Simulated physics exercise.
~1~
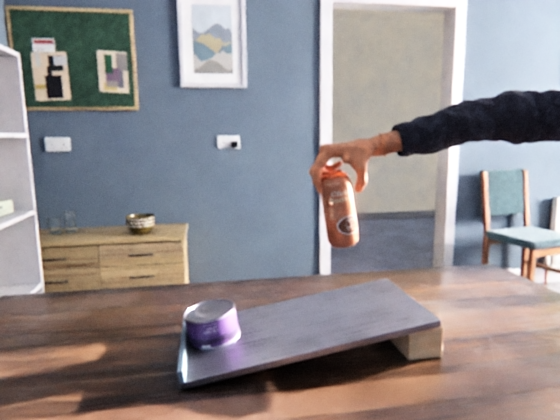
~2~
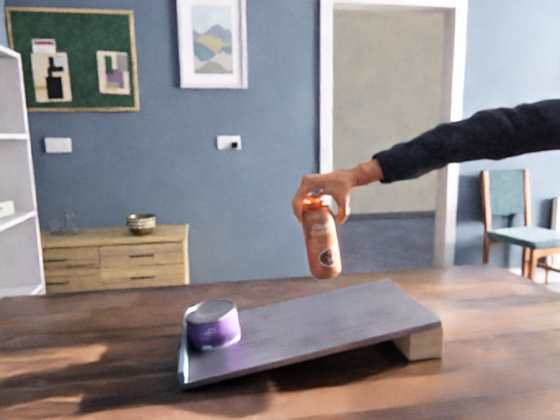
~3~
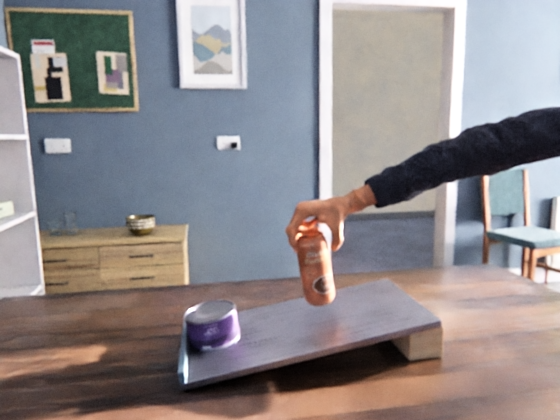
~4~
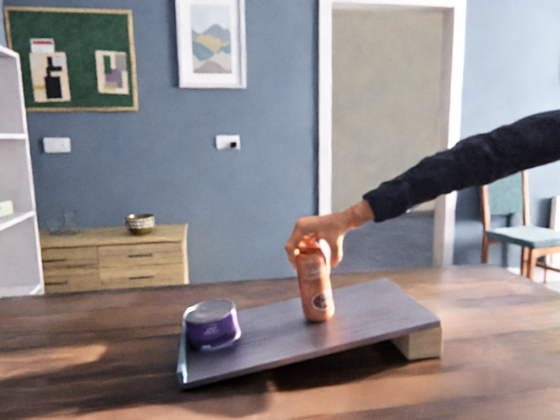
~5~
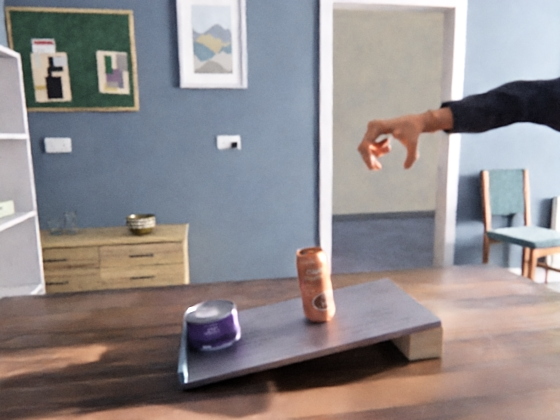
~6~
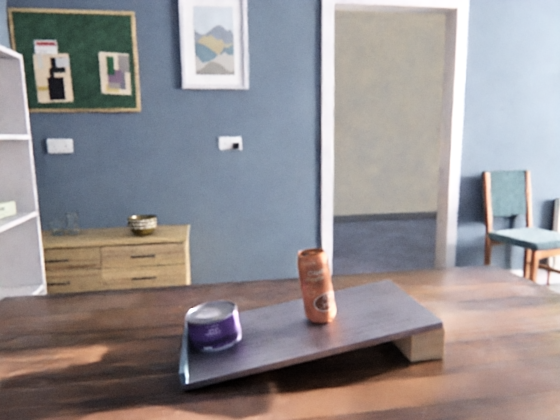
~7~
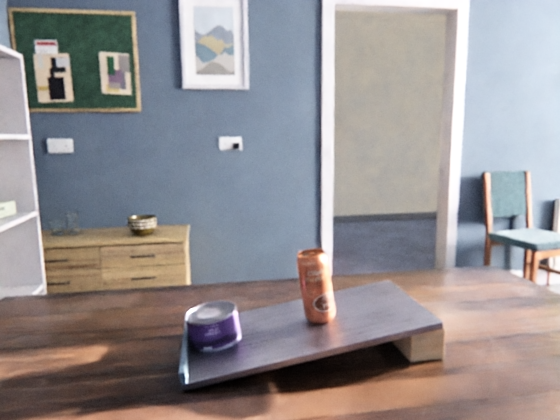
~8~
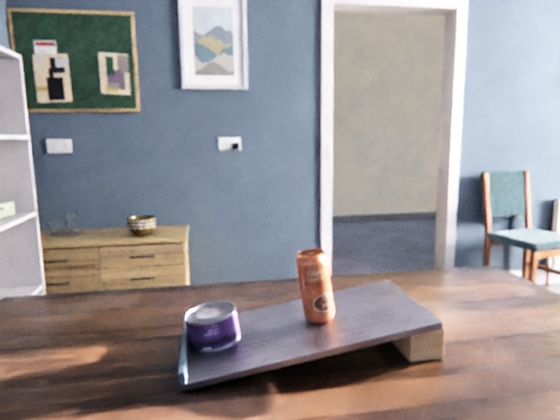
A hand lowering an orange can onto a sloping board beside a purple tub, then withdrawing as the can stays put.
